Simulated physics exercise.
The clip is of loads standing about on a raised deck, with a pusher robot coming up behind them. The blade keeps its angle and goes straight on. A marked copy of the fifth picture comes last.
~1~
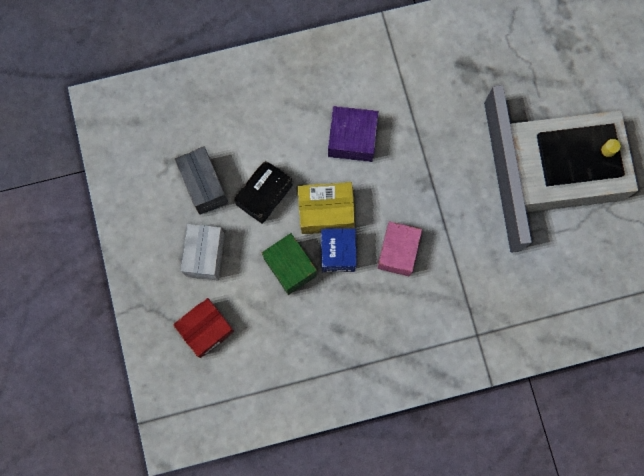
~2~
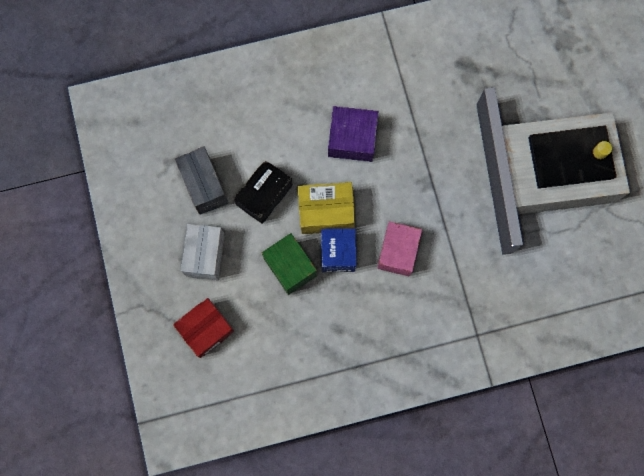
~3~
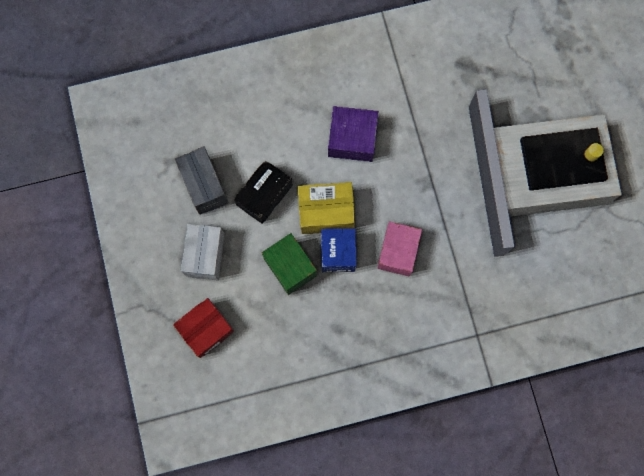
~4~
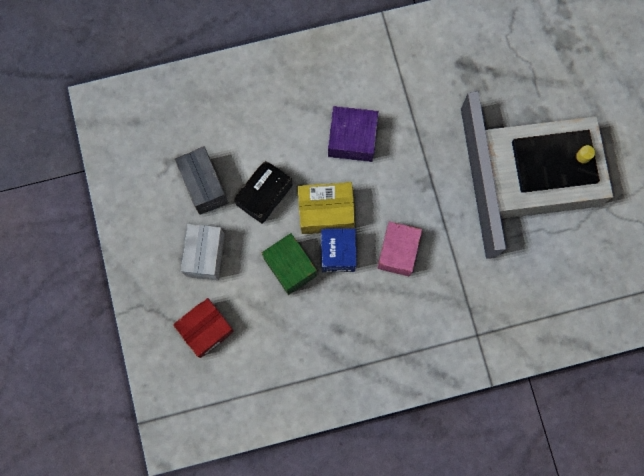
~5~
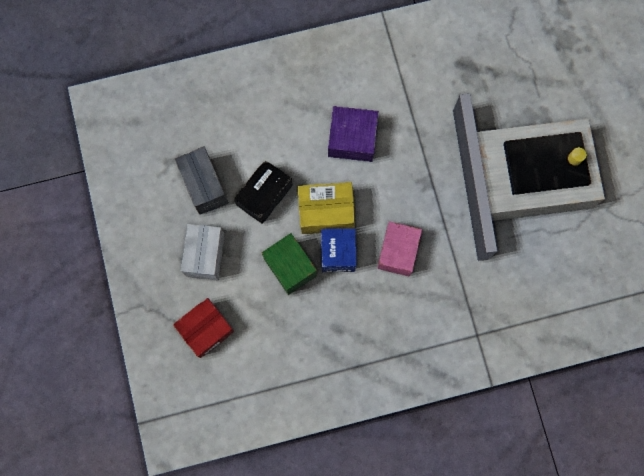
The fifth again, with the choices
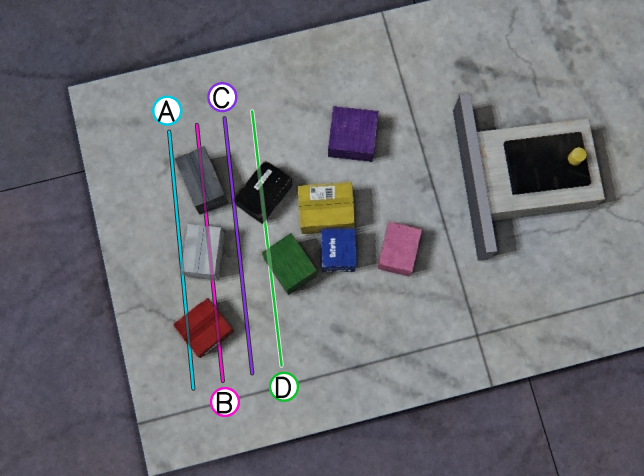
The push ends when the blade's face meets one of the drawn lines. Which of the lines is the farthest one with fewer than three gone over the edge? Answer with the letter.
It should halt at A.
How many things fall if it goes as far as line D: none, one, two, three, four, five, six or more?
The count is none.
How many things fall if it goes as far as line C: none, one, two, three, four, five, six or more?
By then, none.
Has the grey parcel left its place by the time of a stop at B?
By then, yes.
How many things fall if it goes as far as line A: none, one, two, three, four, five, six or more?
Two.
On the marked copy, A at (181, 256); B at (209, 249); C at (238, 242); D at (266, 234).
Following A. Soon after the start, robot (435, 190); purple crate (332, 139); pink crate (355, 261).
Later, robot (328, 217); white box (168, 248); green crate (181, 290).
In the end, robot (243, 238); green crate over the edge; white box over the edge; two fallen.
As for the rest, B is within the limit but short; C is within the limit but short; D is within the limit but short.
